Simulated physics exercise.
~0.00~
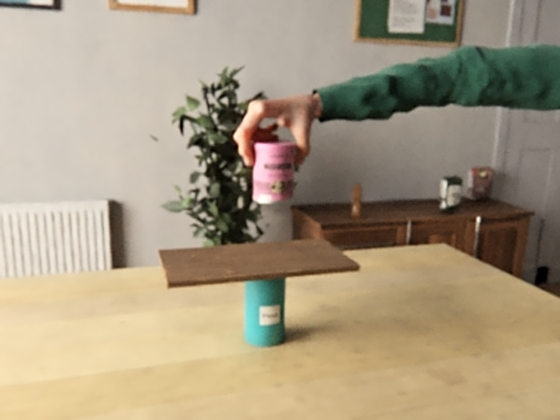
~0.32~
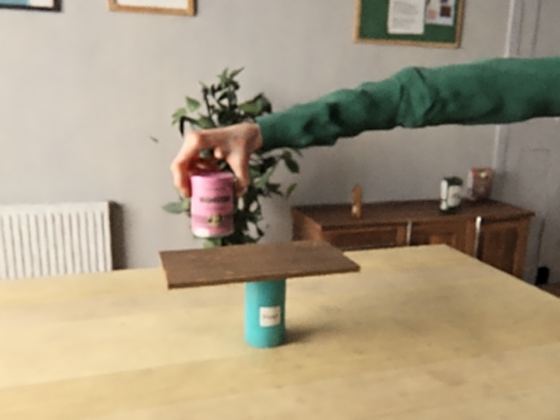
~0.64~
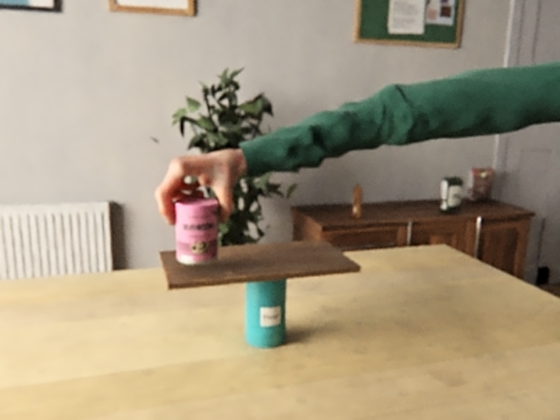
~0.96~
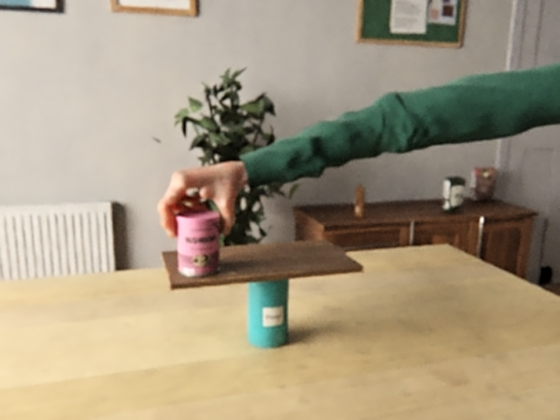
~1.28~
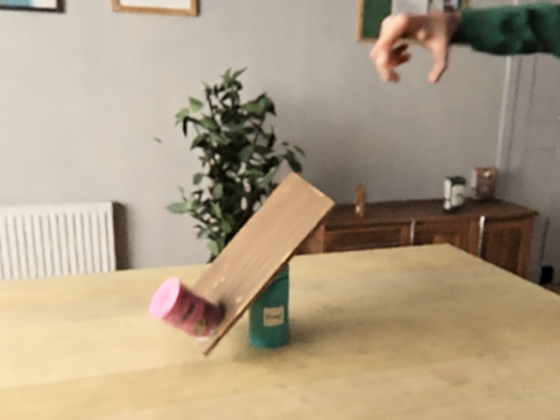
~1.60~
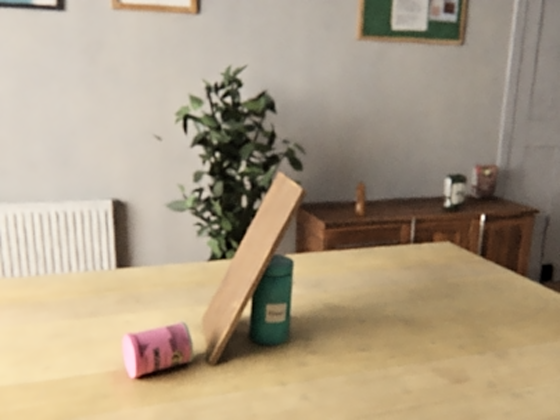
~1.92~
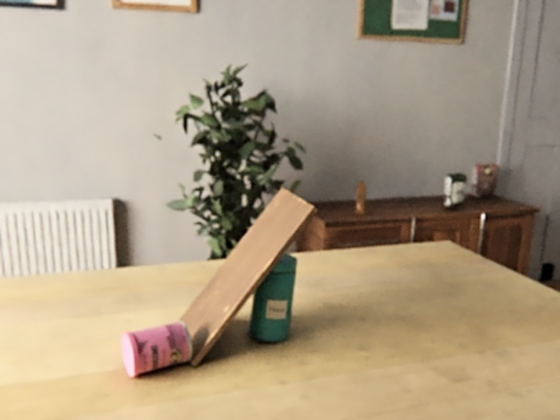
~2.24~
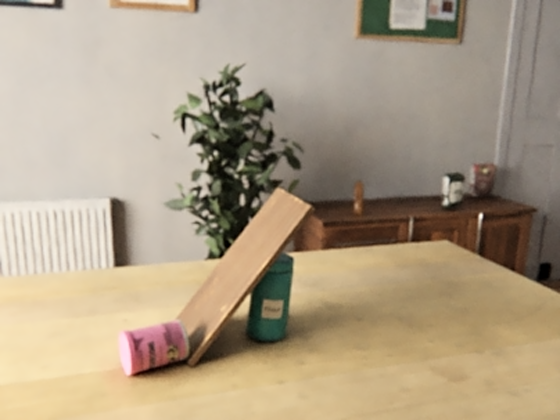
On a light wooden table, a green-sleeved hand lowered a pink tin onto the left end of a brown board balanced on a turquoise jar, then let go; the board tipped, the tin fell on its side, and the board ended slanted against the jar.
